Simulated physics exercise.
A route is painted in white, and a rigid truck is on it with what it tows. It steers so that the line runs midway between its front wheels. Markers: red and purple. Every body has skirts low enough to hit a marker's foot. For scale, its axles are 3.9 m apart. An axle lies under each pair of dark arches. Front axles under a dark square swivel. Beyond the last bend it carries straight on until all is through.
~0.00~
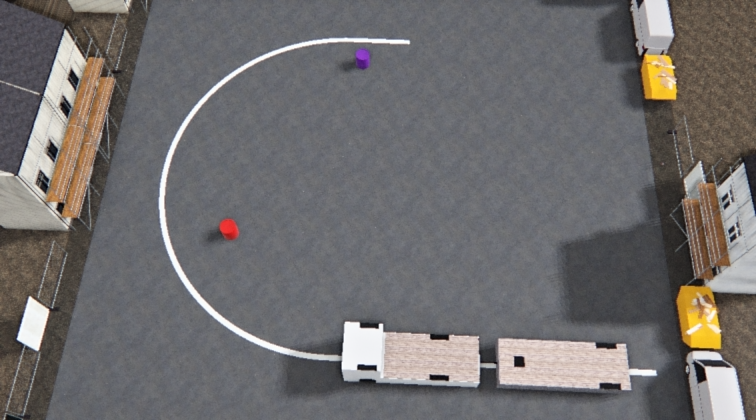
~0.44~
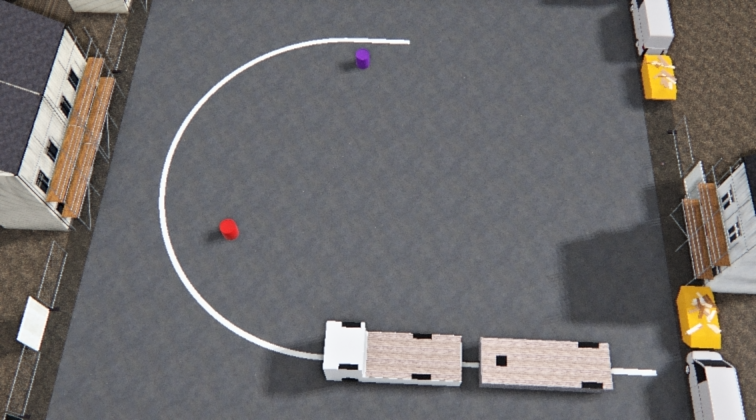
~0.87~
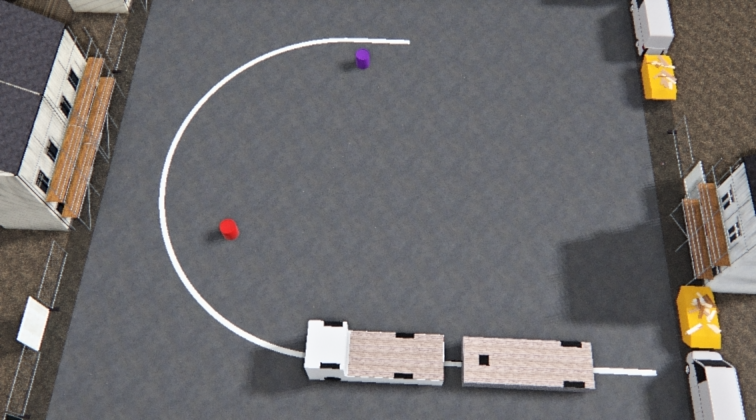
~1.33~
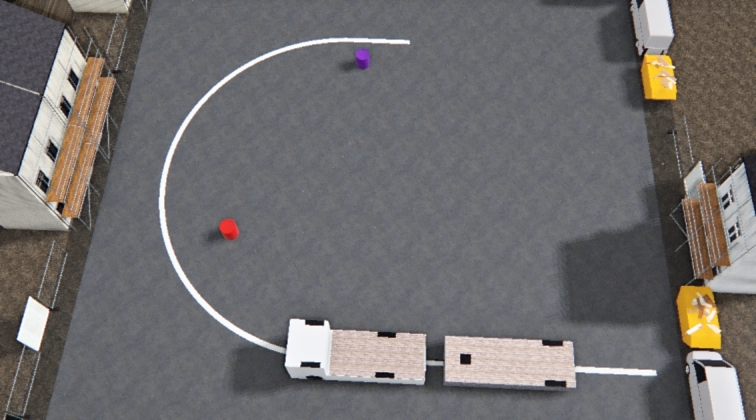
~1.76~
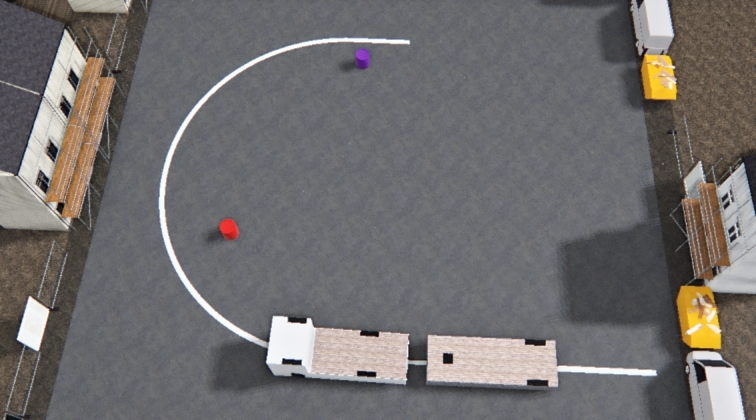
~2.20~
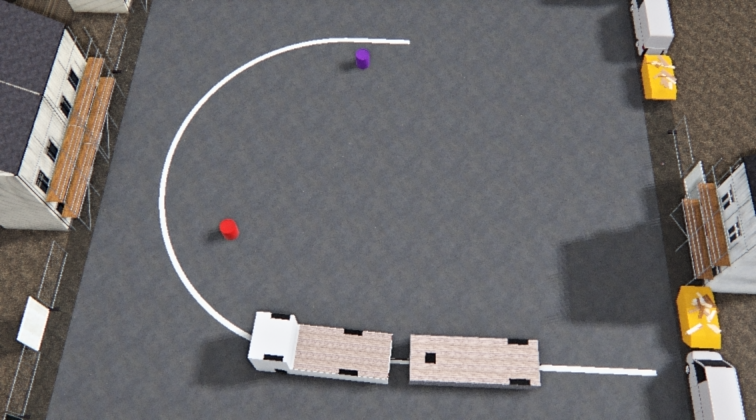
A white-cabbed truck towing a trailer, both with pale brownish tops, sits low on a grey paved yard seen from high above, between buildings with scaffolding. A white line curves around the left side past a red marker and, near the top, a purple one, with yellow and white vehicles along the right edge. The truck rolls steadily left along the line, its cab beginning to angle slightly upward, while the view stays still.
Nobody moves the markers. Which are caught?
Red stays untouched, purple gets knocked.
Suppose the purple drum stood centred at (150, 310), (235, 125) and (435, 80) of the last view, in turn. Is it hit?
First clear, second hit, third missed.
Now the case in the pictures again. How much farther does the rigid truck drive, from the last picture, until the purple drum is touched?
After some 35.5 m.
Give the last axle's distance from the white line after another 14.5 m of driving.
Some 110 cm off it.
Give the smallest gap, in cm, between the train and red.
To spare: Red 30.
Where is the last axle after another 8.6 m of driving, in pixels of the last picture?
Around (367, 351).
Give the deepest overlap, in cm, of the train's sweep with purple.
About: Purple 80.
Then, 8.1 s in, the last axle is at (297, 333) of the last picture, 90 cm off the line.
Then, 12.7 s in, the last axle is at (194, 238) of the last picture, 170 cm off the line; red has been passed with 30 cm to spare.
Then, 18.5 s in, the last axle is at (227, 97) of the last picture, 185 cm off the line; the rigid truck has hit purple.
Then, 25.8 s in, the last axle is at (438, 37) of the last picture, 45 cm off the line; 1 of 2 struck in all.
